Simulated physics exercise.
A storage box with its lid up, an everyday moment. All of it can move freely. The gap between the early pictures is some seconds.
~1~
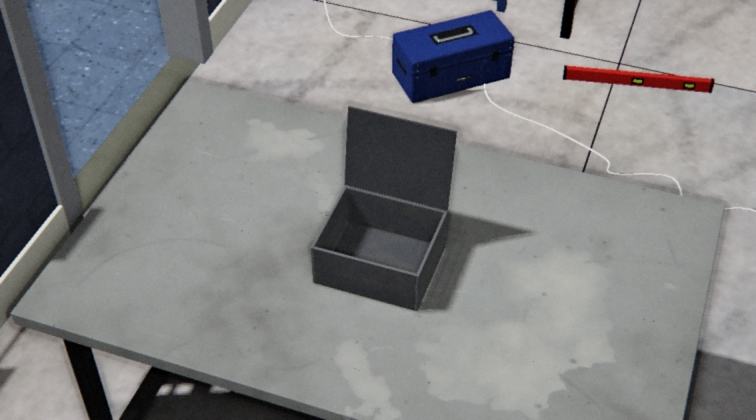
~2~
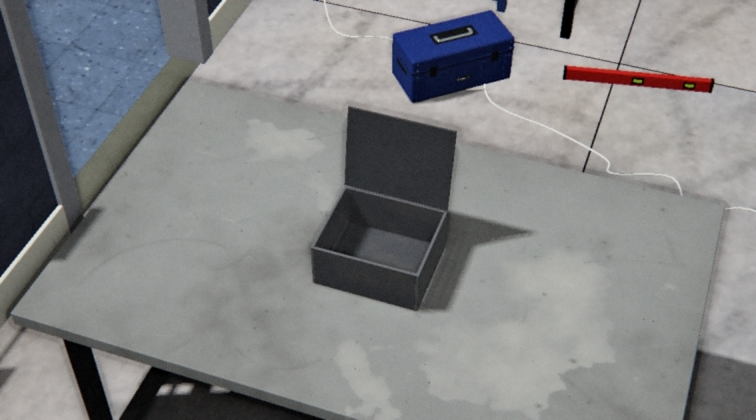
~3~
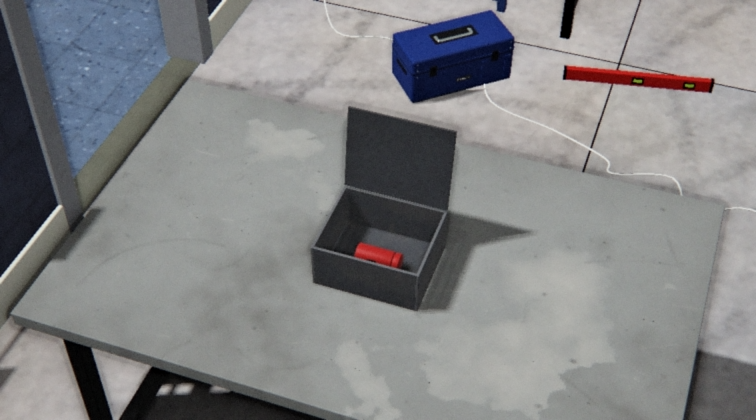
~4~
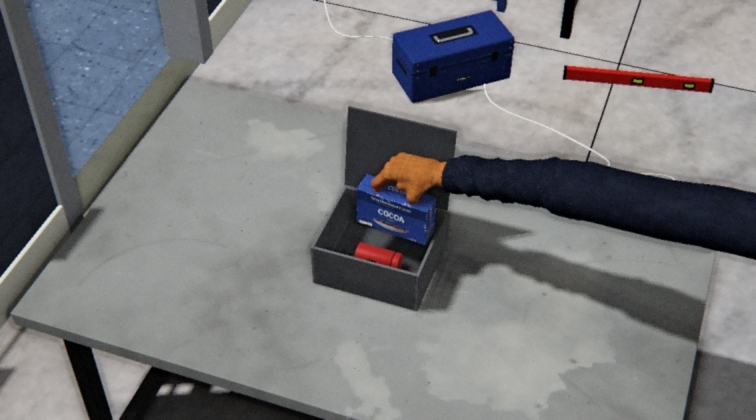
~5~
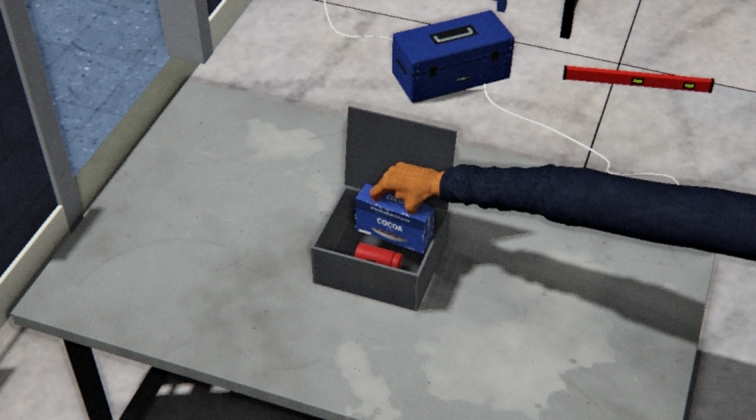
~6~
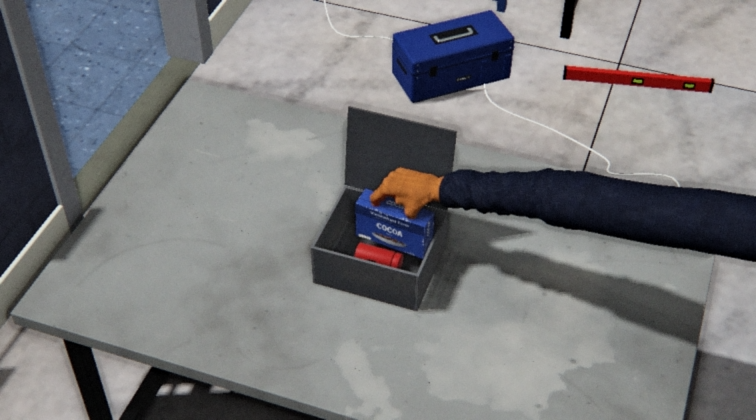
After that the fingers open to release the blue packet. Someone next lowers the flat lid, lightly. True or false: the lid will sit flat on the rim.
True.
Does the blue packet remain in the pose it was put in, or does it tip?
Observation: It keeps the set orientation.
Then, 0.90 s past the last view, lid starting down; blue packet displaced a little near (398, 232); red shaker displaced about its own width.
Then, 1.60 s past the last view, lid 60° above the rim; blue packet displaced a little near (398, 232); red shaker displaced about its own width.
Then, 2.20 s past the last view, lid 15° above the rim; blue packet displaced a little near (398, 232); red shaker displaced about its own width.
Finally, lid shut; moved from the start, blue packet and red shaker. Final places as the last picture's camera would see them, blue packet near (398, 232).
